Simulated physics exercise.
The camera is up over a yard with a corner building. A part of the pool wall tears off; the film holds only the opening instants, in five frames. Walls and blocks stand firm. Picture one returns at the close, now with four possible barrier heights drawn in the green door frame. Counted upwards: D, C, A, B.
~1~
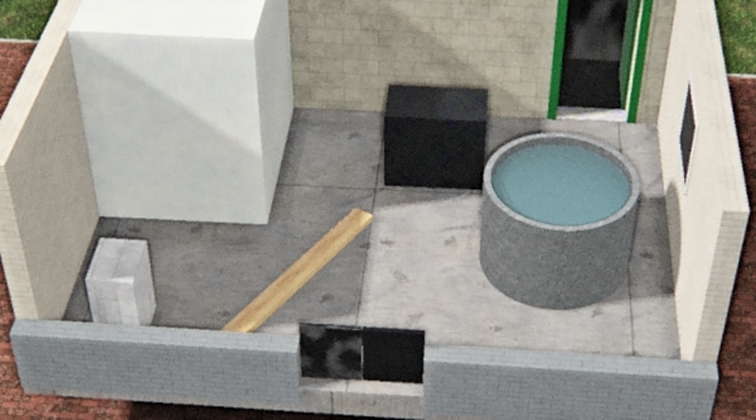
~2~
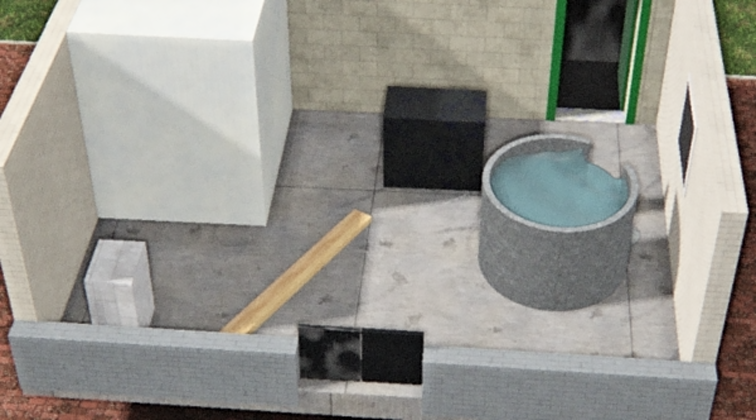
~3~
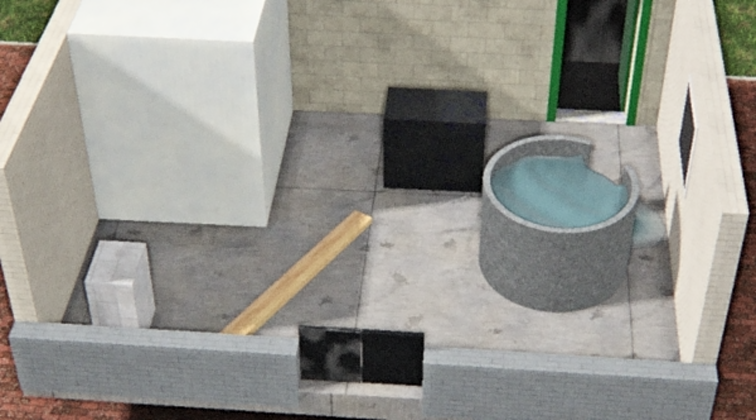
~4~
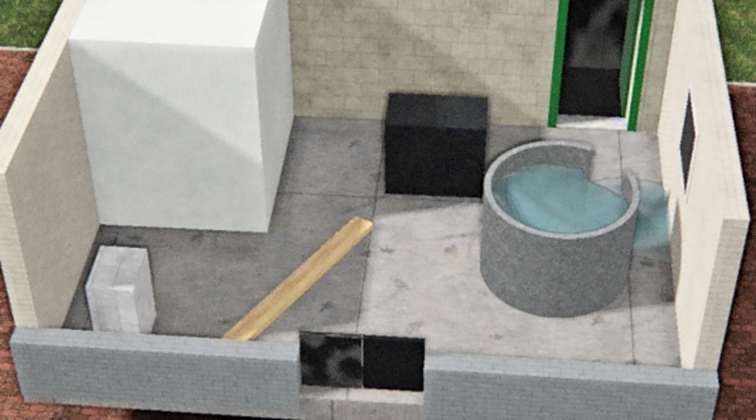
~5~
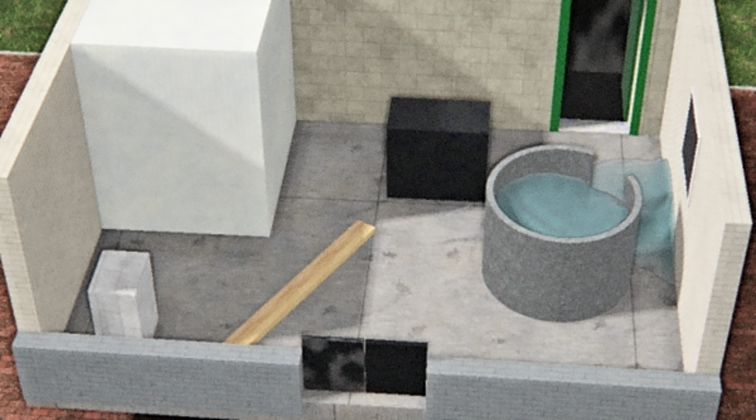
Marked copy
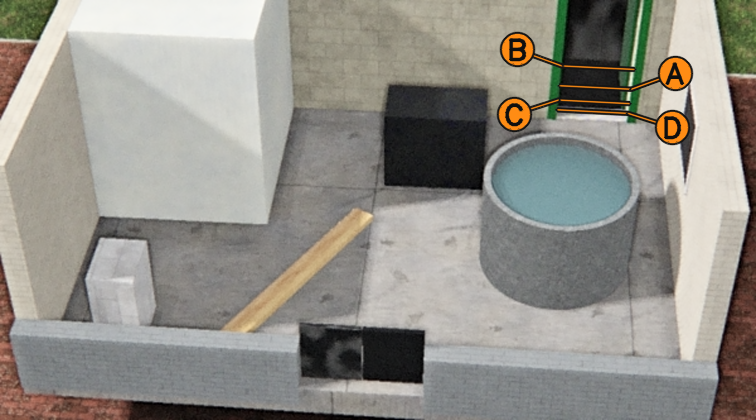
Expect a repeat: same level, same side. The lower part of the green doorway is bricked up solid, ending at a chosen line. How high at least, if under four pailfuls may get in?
Choose A.
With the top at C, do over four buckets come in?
Yes, it does.
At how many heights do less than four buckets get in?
Two of the four.
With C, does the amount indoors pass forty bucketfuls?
No, less.
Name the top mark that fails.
That is mark C.
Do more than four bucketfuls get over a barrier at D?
Yes, it does.
On the marked copy, A at (595, 87); B at (597, 67); C at (593, 101); D at (592, 111); from the bottom up D, C, A, B.
With A, a bucket or two gets in.
With B, nothing gets over.
With C, about 14 bucketfuls get in.
With D, dozens of bucketfuls pour in.
